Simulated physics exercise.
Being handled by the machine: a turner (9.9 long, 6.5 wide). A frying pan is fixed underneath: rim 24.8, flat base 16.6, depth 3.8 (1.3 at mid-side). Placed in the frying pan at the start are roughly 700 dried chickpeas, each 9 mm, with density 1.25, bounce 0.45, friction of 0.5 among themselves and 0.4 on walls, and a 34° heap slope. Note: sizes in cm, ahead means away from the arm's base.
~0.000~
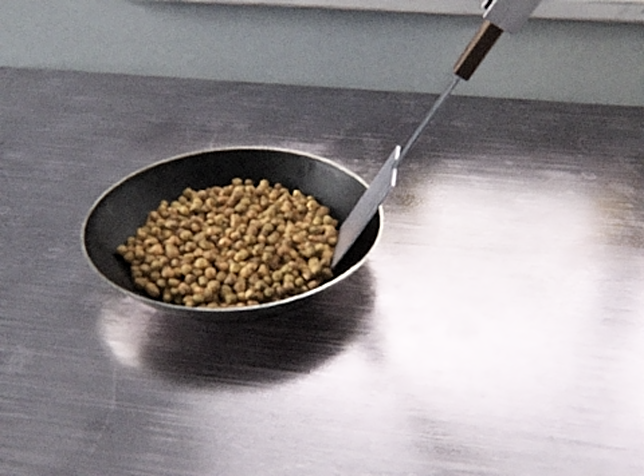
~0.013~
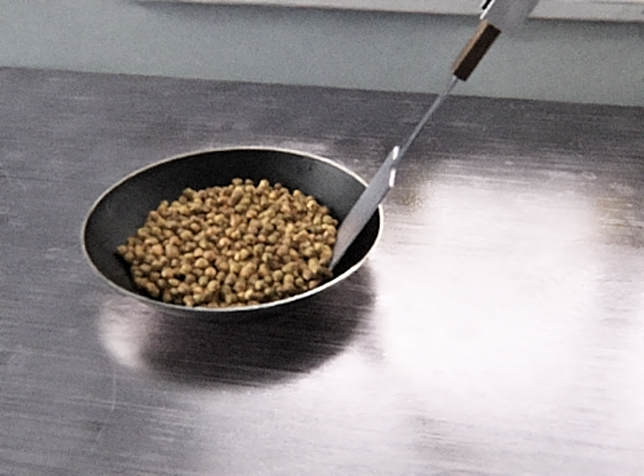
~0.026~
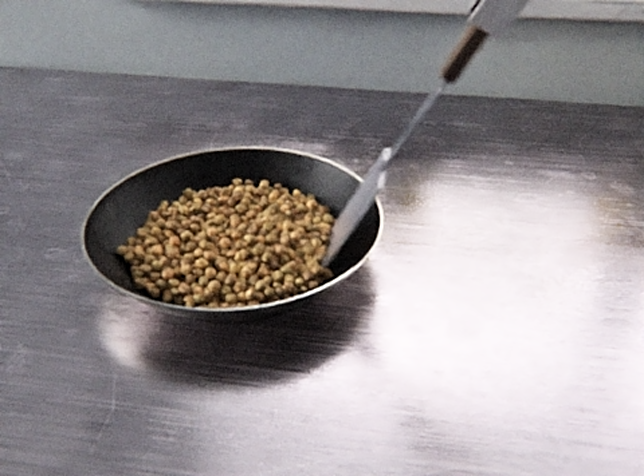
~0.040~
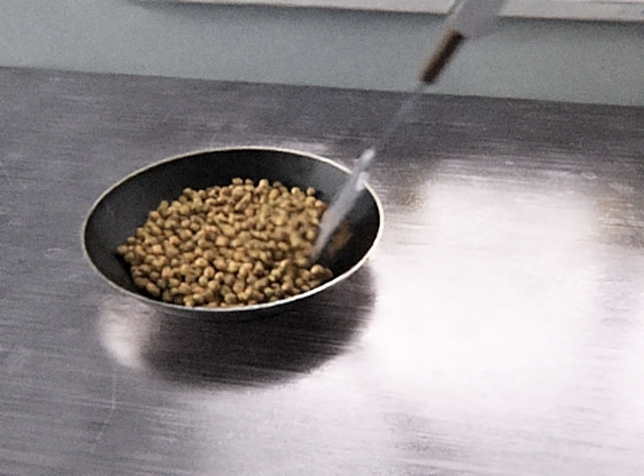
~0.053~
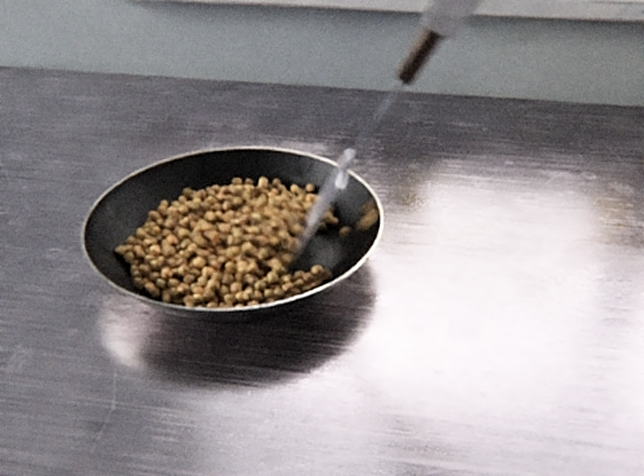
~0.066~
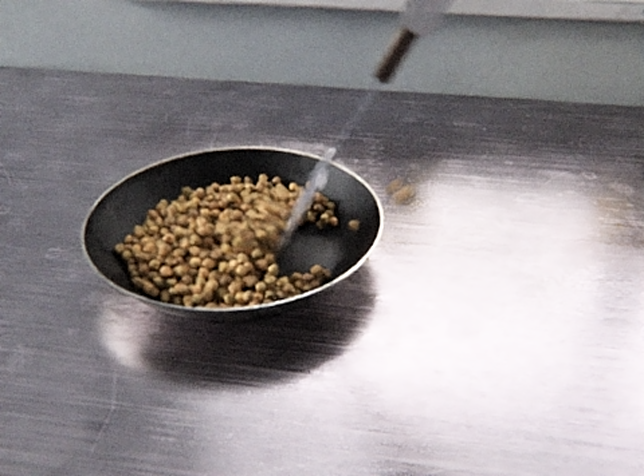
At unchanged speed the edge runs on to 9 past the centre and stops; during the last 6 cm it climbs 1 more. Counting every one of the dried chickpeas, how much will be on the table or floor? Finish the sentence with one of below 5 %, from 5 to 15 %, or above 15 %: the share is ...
The share is above 15 %.
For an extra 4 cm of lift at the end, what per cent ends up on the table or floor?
I'd say close to 20 per cent.
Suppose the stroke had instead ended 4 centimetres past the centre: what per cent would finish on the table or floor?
I'd expect close to 5 per cent then.
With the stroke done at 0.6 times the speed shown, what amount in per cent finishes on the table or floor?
The share would be near 20 in a hundred.
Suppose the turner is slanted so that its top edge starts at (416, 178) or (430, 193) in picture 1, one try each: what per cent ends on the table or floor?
Around 25 per cent, then around 25 per cent.
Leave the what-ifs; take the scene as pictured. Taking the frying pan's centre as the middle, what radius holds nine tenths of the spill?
I'd put it at about 55 centimetres.
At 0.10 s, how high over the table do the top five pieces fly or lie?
Roughly 10 centimetres.
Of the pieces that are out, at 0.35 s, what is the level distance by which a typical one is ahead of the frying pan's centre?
I reckon roughly 20 centimetres.
After 0.10 s, sloping 62°, highest piece 14 above the table; 693 in the frying pan, 3 on the blade or in flight.
After 0.13 s, sloping 62°, highest piece 19 above the table; 692 in the frying pan, 4 on the blade or in flight.
After 0.35 s, sloping 62°, highest piece 27 above the table; 510 in the frying pan, 127 on the table or floor, 59 on the blade or in flight.
After 1.40 s, sloping 62°, highest piece 5 above the table; 510 in the frying pan, 186 on the table or floor.
In the end, 510 in the frying pan, 186 on the table or floor. That is 27 % on the table or floor.
